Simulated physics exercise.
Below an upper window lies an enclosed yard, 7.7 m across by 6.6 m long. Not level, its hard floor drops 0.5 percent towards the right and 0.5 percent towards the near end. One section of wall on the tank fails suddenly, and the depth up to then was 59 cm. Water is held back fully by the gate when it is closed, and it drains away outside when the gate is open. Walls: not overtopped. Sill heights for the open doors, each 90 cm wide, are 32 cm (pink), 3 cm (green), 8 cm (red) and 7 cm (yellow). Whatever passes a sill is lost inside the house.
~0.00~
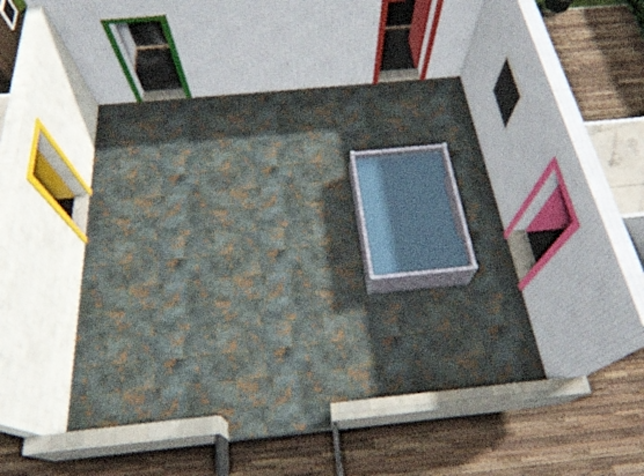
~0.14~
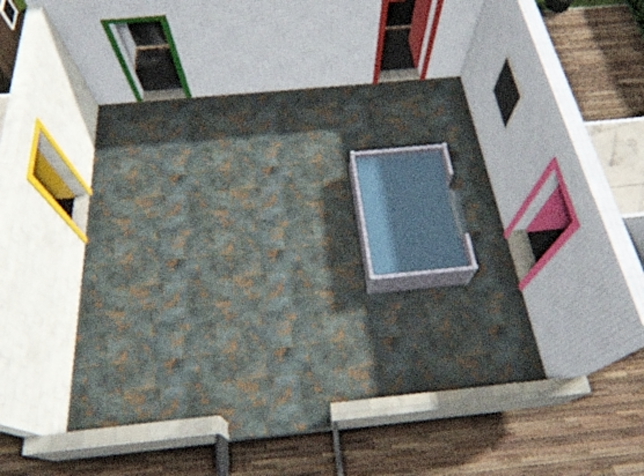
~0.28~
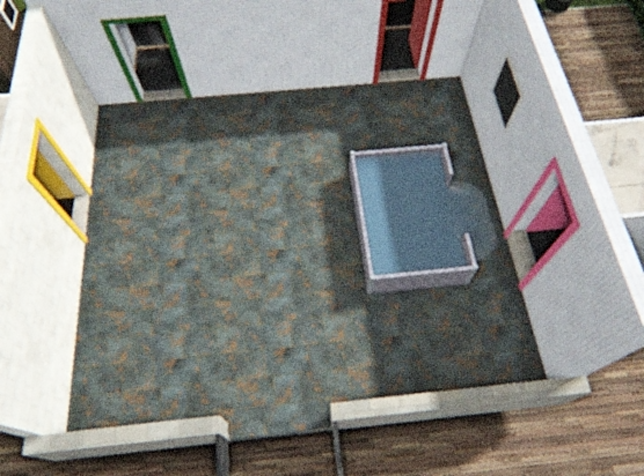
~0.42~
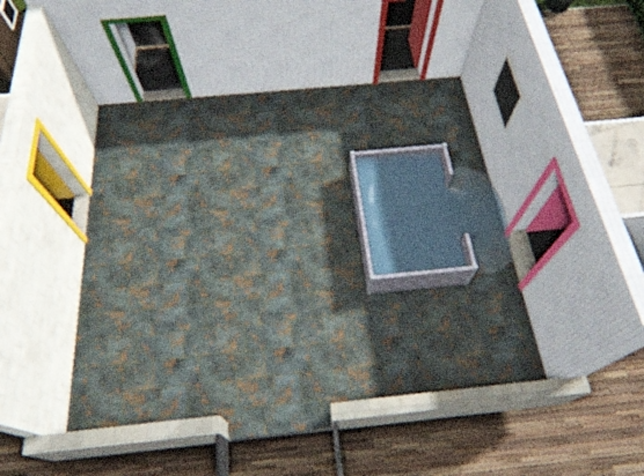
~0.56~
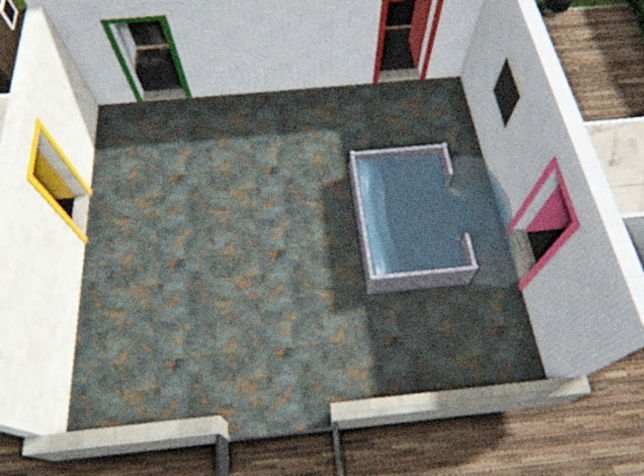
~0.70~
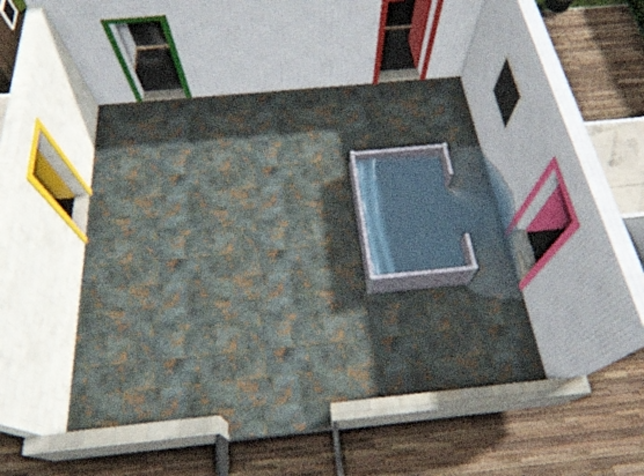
The clip shows a walled yard with yellow, green, red and pink doorways and a still tank of water, until a gap opens in the tank's right side and water pours out, spreading across the floor toward the right wall.
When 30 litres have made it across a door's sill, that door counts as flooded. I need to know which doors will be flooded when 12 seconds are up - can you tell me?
Sure: The pink door will stay unflooded, the green door will stay unflooded, the red door will be flooded, the yellow door will stay unflooded.
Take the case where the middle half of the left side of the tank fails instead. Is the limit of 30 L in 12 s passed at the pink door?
Then pink does not exceed it.
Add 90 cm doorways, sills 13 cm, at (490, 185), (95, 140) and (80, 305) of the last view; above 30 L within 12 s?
In turn: Above, below, below.
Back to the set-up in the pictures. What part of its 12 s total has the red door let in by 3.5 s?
55 percent or so by then.
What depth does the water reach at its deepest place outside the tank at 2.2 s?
Max depth: About 34 centimetres.
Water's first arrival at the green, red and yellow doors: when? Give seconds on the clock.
Times: Green 4.5 seconds, red 1.8 seconds, yellow 7.0 seconds.
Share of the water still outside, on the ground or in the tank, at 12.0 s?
Still there: Roughly 92 %.
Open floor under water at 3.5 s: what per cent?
I'd say around 35 % is wet.
After 1.4 s water covers 10 % of the floor and is deepest (48 cm) near (498, 220); pink door 31 cm at the sill, 3 L in, green door not reached, red door not reached, yellow door not reached.
After 2.2 s water covers 20 % of the floor and is deepest (34 cm) near (498, 220); pink door 24 cm at the sill, 7 L in, green door not reached, red door 18 cm at the sill, 6 L in, yellow door not reached.
After 3.5 s water covers 35 % of the floor and is deepest (26 cm) near (498, 220); pink door 19 cm at the sill, 8 L in, green door not reached, red door 16 cm at the sill, 50 L in, yellow door not reached.
After 7.0 s water covers 95 % of the floor and is deepest (13 cm) near (534, 389); pink door 10 cm at the sill, 8 L in, green door 2 cm at the sill, 0 L in, red door 9 cm at the sill, 88 L in, yellow door not reached.
After 12.0 s water covers 100 % of the floor and is deepest (8 cm) near (545, 388); pink door 5 cm at the sill, 8 L in, green door 3 cm at the sill, 0 L in, red door 4 cm at the sill, 89 L in, yellow door 5 cm at the sill, 1 L in.
